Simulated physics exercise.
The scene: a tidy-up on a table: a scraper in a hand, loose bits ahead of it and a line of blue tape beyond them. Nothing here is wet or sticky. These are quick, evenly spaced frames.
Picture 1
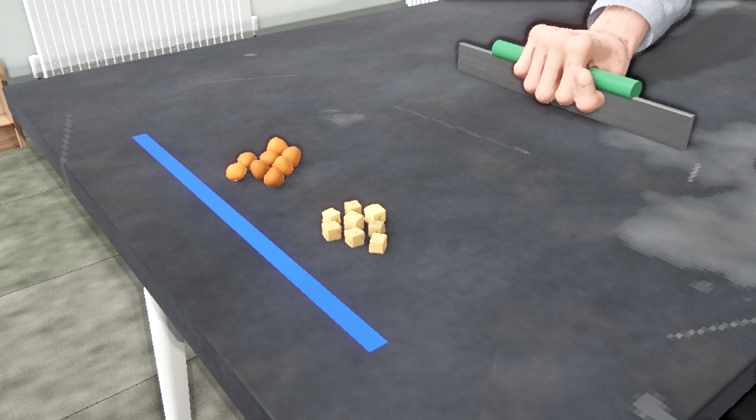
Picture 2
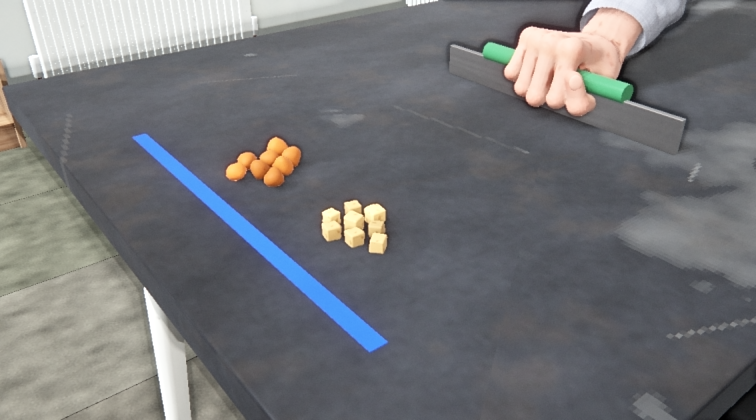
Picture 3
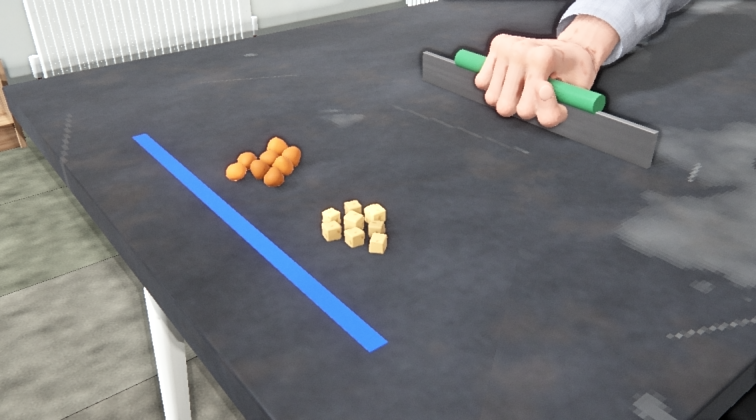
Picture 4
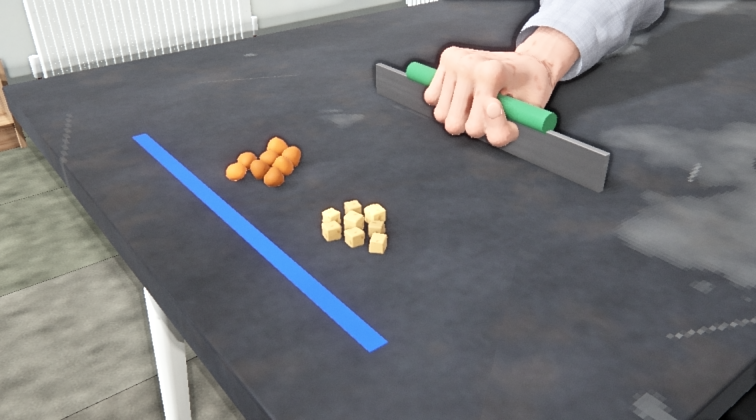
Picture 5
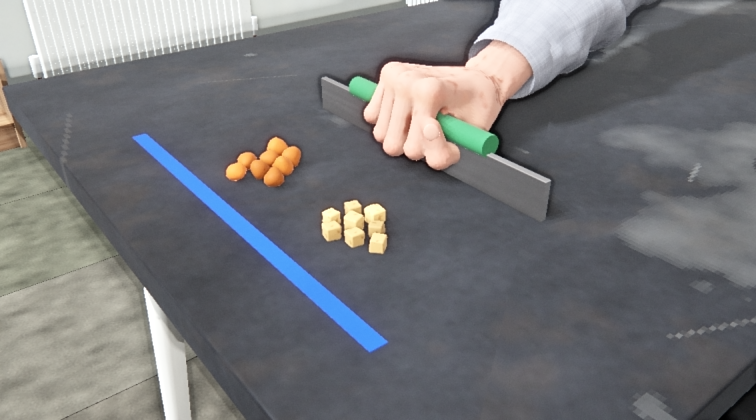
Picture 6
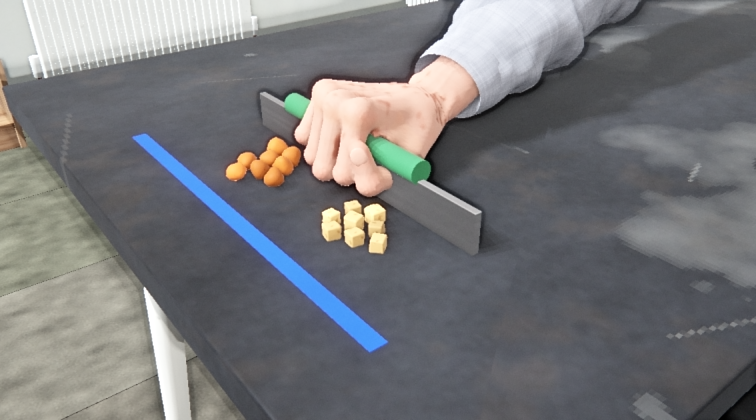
The footage shows a hand gripping a scraper by its green handle and sliding it leftward across a dark table, slowly then faster, until it is close behind two small, unmoving piles of orange and pale bits near blue tape.
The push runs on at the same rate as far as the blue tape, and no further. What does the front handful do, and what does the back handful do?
Here the front handful sends some to the floor, and the back handful sends some to the floor.
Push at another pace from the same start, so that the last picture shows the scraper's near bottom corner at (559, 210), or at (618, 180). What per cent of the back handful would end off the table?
The first gives 100 %, the second 100 %.
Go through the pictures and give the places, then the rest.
Scraper at (668, 124), at rest; blue tape at (147, 143), about a palm's width from the edge; edge at (137, 255); front handful at (354, 222), a few small wooden cubes; back handful at (270, 159), a few coated peanuts, in the first frame.
Scraper at (659, 128); back handful at (270, 159), in the second frame.
Scraper at (631, 141); front handful at (354, 222), in the third frame.
Scraper at (583, 162); back handful at (270, 159), in the fourth frame.
Scraper at (524, 189); front handful at (354, 222), in the fifth frame.
Scraper at (456, 219); blue tape at (147, 143); edge at (137, 255); front handful at (354, 222); back handful at (270, 159), in the sixth frame.
Then, 0.06 s past the last view, scraper still moving, near (270, 167); front handful all on the table, its front near (274, 250); back handful all on the table, its front near (159, 175).
Then, 0.14 s past the last view, scraper stopped at the blue tape; front handful all on the table, its front near (167, 330); back handful all on the table.
Then, 0.42 s past the last view, scraper stopped at the blue tape; front handful all over the edge; back handful all over the edge.
Finally, scraper stopped at the blue tape; front handful all over the edge; back handful all over the edge.
